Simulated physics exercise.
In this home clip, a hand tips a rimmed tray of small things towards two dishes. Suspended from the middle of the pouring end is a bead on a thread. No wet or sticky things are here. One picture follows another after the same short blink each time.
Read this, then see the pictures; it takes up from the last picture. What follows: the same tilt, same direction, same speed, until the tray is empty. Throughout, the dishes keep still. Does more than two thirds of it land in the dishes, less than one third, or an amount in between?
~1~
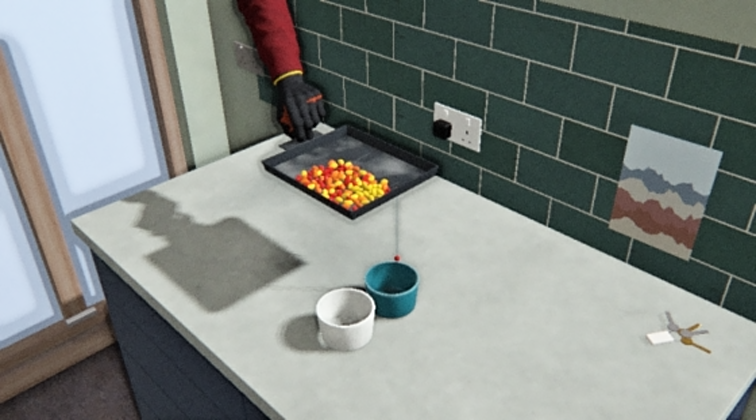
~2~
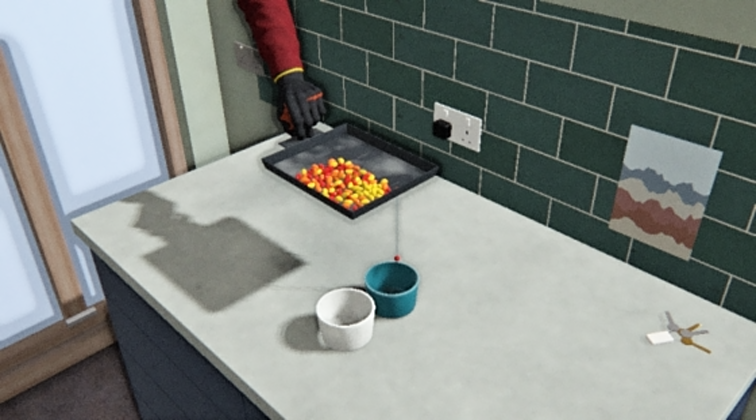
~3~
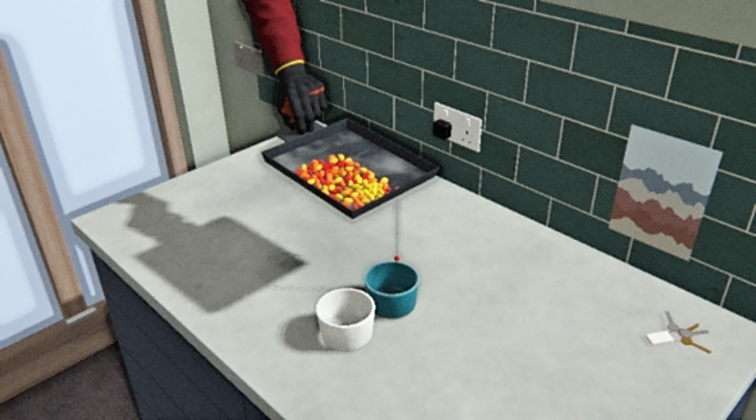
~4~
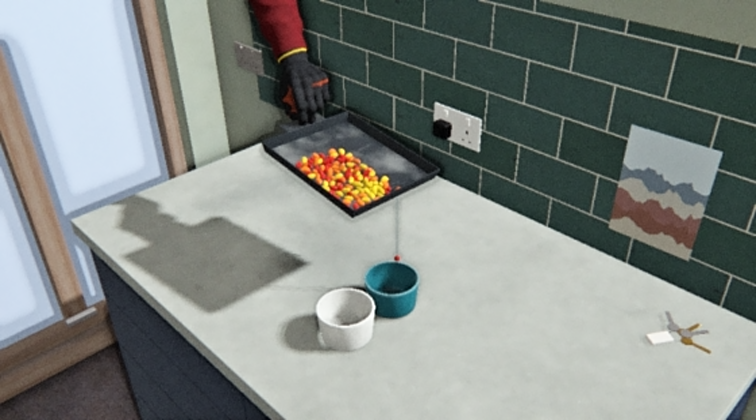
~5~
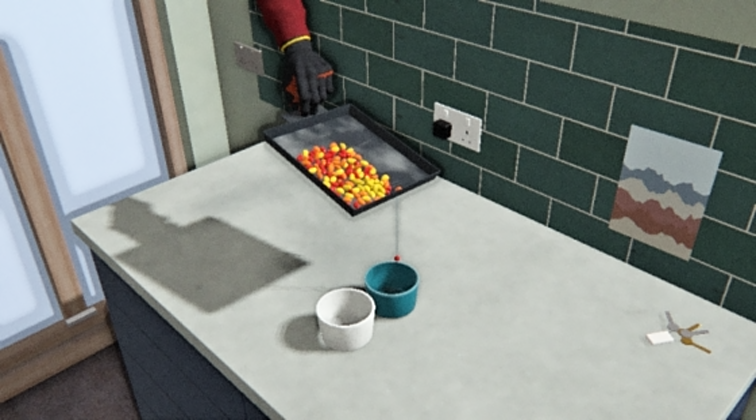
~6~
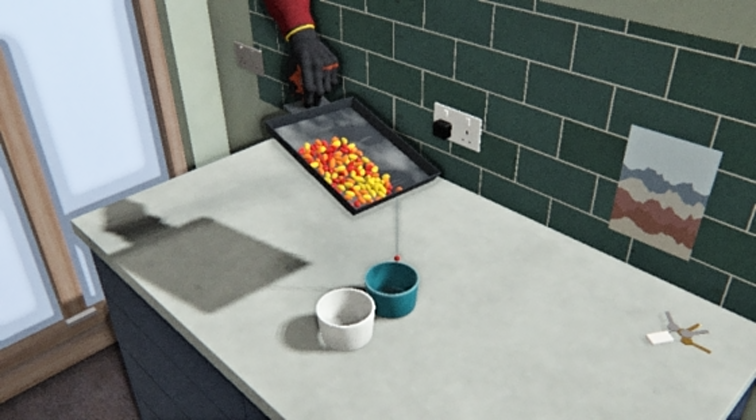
Misses upwards of two thirds.
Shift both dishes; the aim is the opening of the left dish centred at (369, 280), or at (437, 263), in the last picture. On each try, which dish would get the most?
Tries in order: The one to the right, the one to the left.
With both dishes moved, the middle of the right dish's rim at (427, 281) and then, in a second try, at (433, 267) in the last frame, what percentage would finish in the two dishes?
You'd end up with around 40 per cent and then around 70 per cent.
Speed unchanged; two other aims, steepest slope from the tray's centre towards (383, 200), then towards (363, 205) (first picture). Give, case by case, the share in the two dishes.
Shares: 50 %, then 70 %.
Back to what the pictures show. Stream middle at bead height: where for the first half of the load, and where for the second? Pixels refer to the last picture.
I'd place the first part at (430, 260) and the rest at (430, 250).
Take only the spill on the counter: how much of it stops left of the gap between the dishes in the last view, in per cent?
Close to 0 per cent.
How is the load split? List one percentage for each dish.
Left dish 0, right dish 0 %.
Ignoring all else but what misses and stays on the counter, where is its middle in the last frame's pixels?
It centres at roughly (446, 293).
Just after the last frame, tray tipped steeply; almost all on the tray; just a few in the air.
A moment on, tray tipped past a quarter turn; the larger part on the tray; about a tenth outside both; about a tenth in the air.
Further on, tray tipped past a quarter turn; just a few in the right dish; almost all outside both.
When it is over, tray tipped past a quarter turn; not one in the left dish; just a few in the right dish; almost all outside both.
